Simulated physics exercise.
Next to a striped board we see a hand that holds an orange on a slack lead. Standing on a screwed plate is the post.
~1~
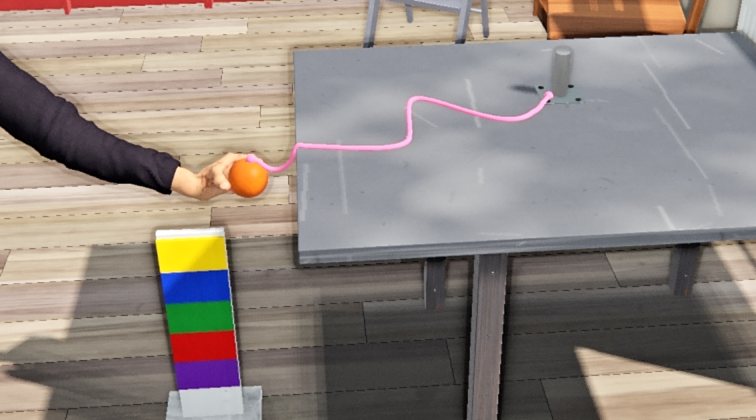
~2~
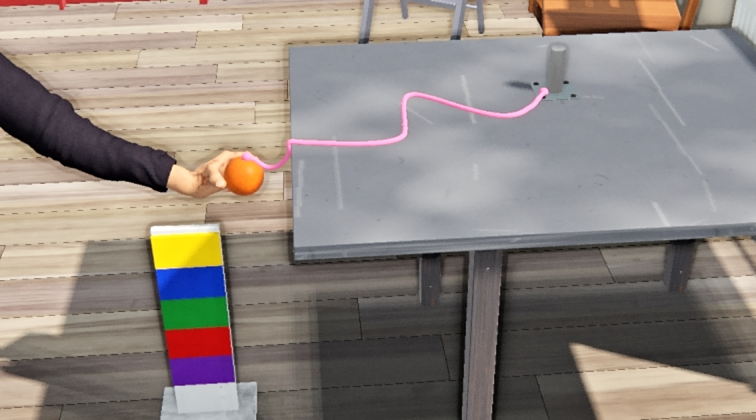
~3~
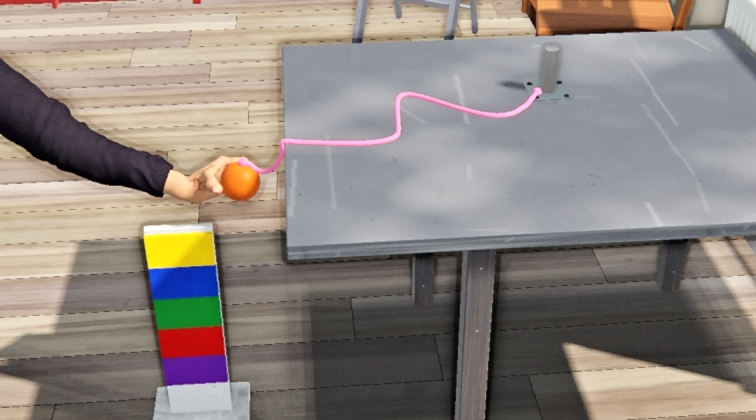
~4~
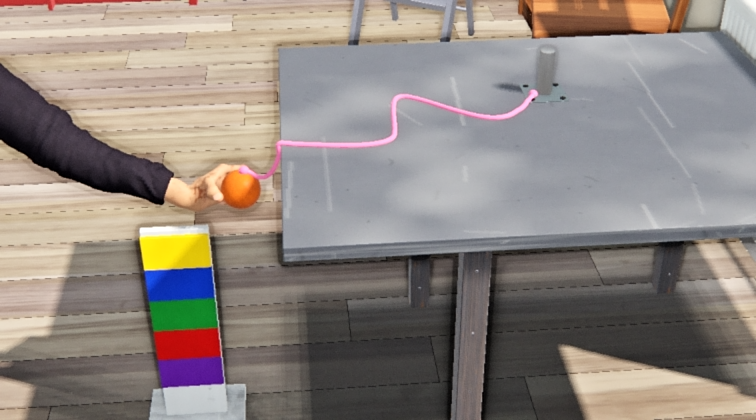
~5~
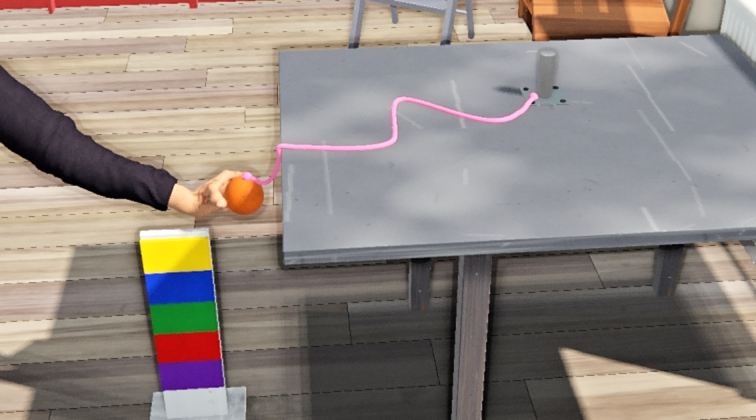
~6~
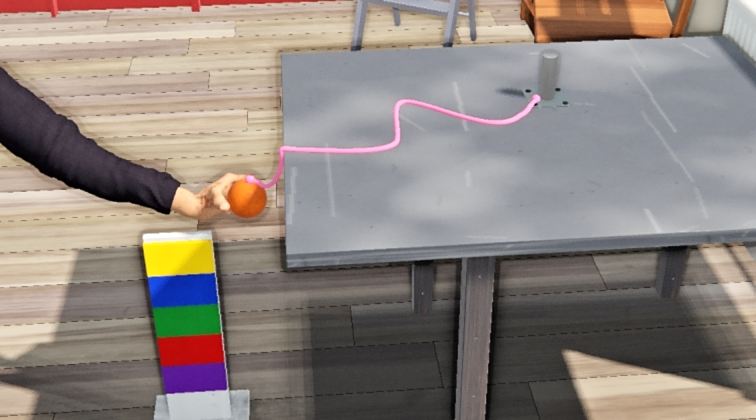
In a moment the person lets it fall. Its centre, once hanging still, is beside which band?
Beside the green band.
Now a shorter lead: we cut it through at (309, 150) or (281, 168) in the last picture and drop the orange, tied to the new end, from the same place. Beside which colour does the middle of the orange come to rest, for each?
Per try - 1: Yellow; 2: Blue.
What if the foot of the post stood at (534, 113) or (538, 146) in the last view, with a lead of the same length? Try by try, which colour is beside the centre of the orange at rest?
Result 1: Red. Result 2: Red.
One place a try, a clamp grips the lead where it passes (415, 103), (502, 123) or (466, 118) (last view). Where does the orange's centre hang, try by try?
First near (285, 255), then near (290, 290), then near (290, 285).
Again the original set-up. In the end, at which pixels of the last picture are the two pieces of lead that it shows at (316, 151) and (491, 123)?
End positions: About (287, 210) and about (461, 108).
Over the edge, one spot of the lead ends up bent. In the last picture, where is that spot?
It's the one at (397, 141).
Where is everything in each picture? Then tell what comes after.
The first picture shows orange (248, 178); yellow (192, 256); blue (196, 288); green (200, 318); red (204, 347); purple (207, 376).
The second picture shows orange (244, 176); lead through (531, 107) (465, 109) (404, 103) (398, 139) (317, 143).
The third picture shows orange (240, 182).
The fourth picture shows orange (241, 189); lead through (521, 109) (455, 111) (393, 105) (387, 141) (307, 145).
The fifth picture shows orange (244, 196).
The sixth picture shows orange (247, 199); lead through (523, 114) (457, 116) (396, 110) (390, 146) (310, 150).
A little later, orange near (260, 317); level with green.
Next, orange near (316, 285); level with green.
Later still, orange near (280, 307); level with green.
When it is over, orange near (292, 303); level with green. Its centre hangs level with the green band.
